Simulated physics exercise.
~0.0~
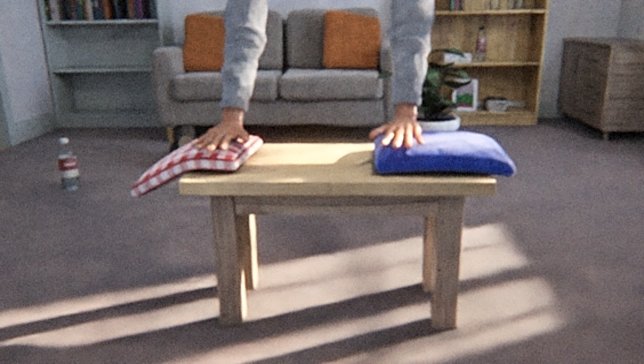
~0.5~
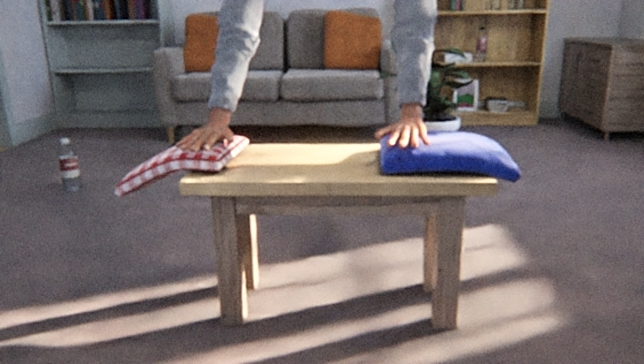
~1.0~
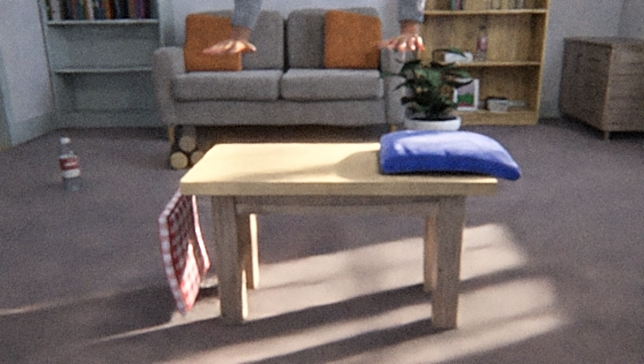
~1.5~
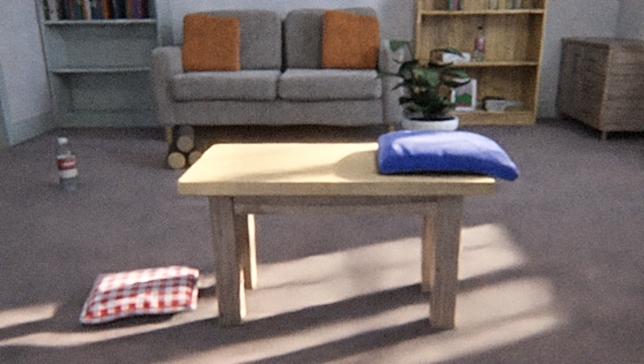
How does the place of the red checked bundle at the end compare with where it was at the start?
At the start it was on the left end of the wooden table under a hand, and at the end it was lying on the floor to the left of the table.
